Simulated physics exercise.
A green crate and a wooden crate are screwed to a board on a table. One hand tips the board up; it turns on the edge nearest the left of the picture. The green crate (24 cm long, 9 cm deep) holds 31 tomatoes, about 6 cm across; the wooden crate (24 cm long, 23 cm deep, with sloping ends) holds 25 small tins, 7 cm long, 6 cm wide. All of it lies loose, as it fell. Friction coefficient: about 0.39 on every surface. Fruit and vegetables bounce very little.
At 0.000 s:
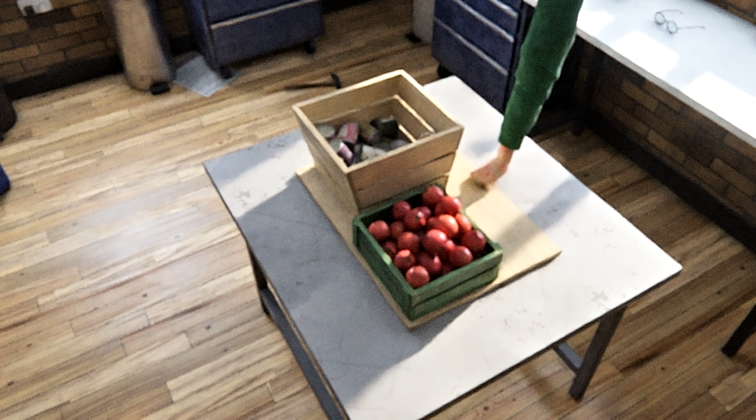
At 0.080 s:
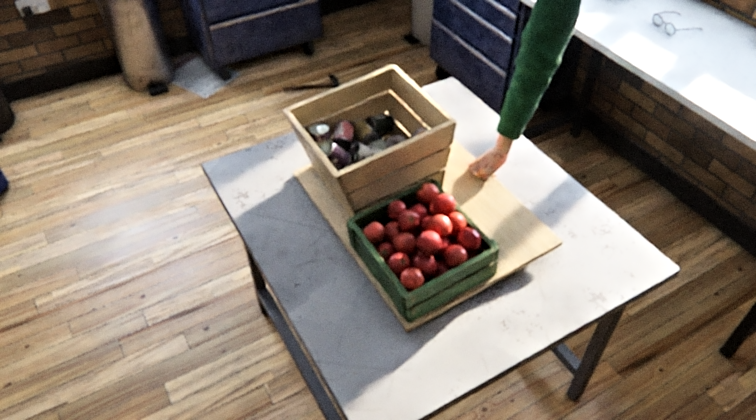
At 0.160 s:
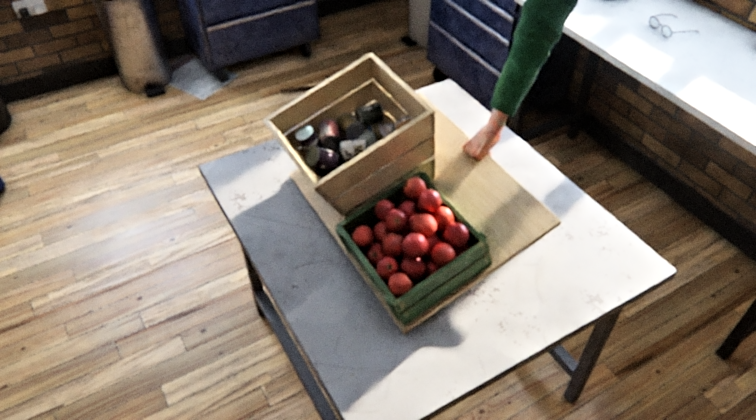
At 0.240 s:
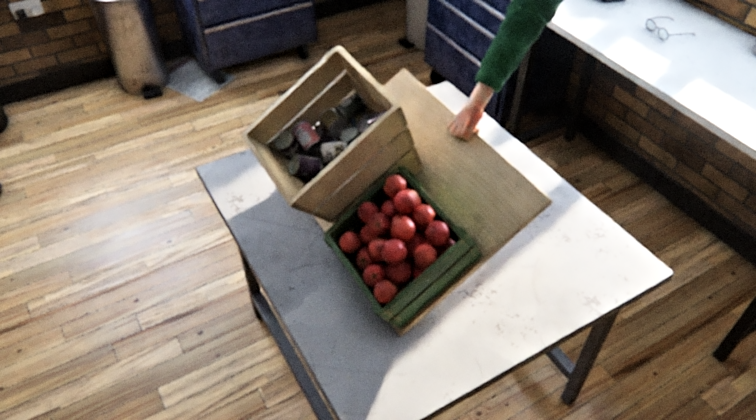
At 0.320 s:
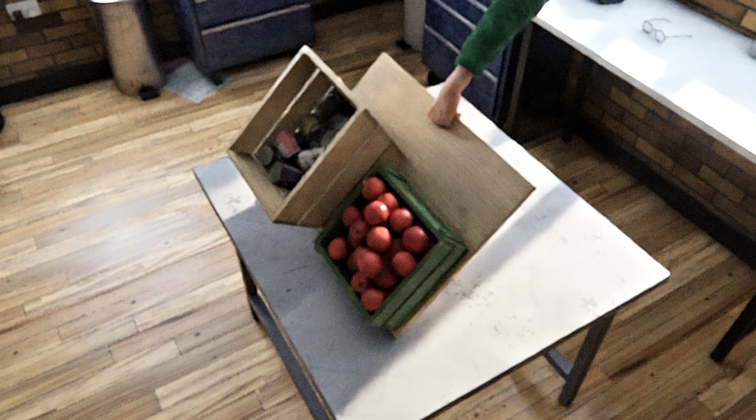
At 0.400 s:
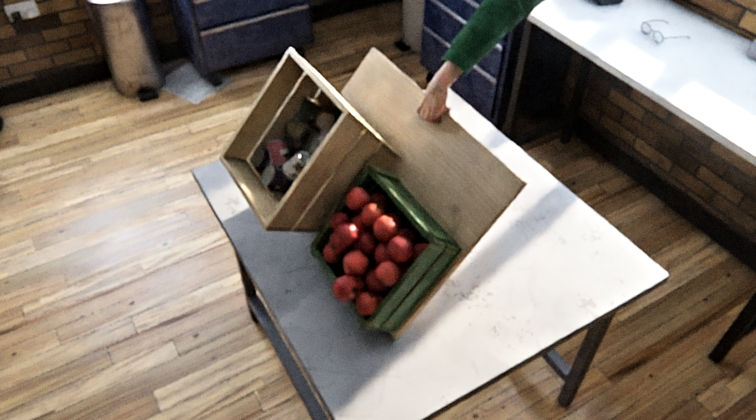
A hand steadily tips up a board carrying a wooden crate and a green crate of tomatoes.
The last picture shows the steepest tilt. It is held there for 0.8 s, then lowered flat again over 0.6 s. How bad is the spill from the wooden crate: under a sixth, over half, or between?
The wooden crate loses less than a sixth of its small tins.
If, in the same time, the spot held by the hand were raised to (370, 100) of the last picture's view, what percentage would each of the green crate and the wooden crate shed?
Then green crate 70, wooden crate 50 per cent.
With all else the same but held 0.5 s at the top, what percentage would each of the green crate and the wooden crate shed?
Then green crate 30, wooden crate 0 per cent.
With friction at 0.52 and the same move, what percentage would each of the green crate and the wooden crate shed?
In that case green crate 20, wooden crate 0 per cent.
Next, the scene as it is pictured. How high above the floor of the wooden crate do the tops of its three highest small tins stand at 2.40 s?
Some 14 cm.
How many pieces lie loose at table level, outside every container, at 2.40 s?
Some 1 pieces.
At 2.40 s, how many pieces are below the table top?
Some 8 pieces.
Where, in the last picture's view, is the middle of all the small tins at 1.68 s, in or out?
Near (352, 176).
After 0.72 s, tilt 48°; 5 of 31 out of the green crate and 0 of 25 out of the wooden crate.
After 1.12 s, tilt 48°; 8 of 31 out of the green crate and 0 of 25 out of the wooden crate.
After 1.68 s, tilt 5°; 8 of 31 out of the green crate and 0 of 25 out of the wooden crate.
When it is over (at 2.40 s), 8 of 31 out of the green crate and 0 of 25 out of the wooden crate. Asked share, 0 of 25, 0 per cent.
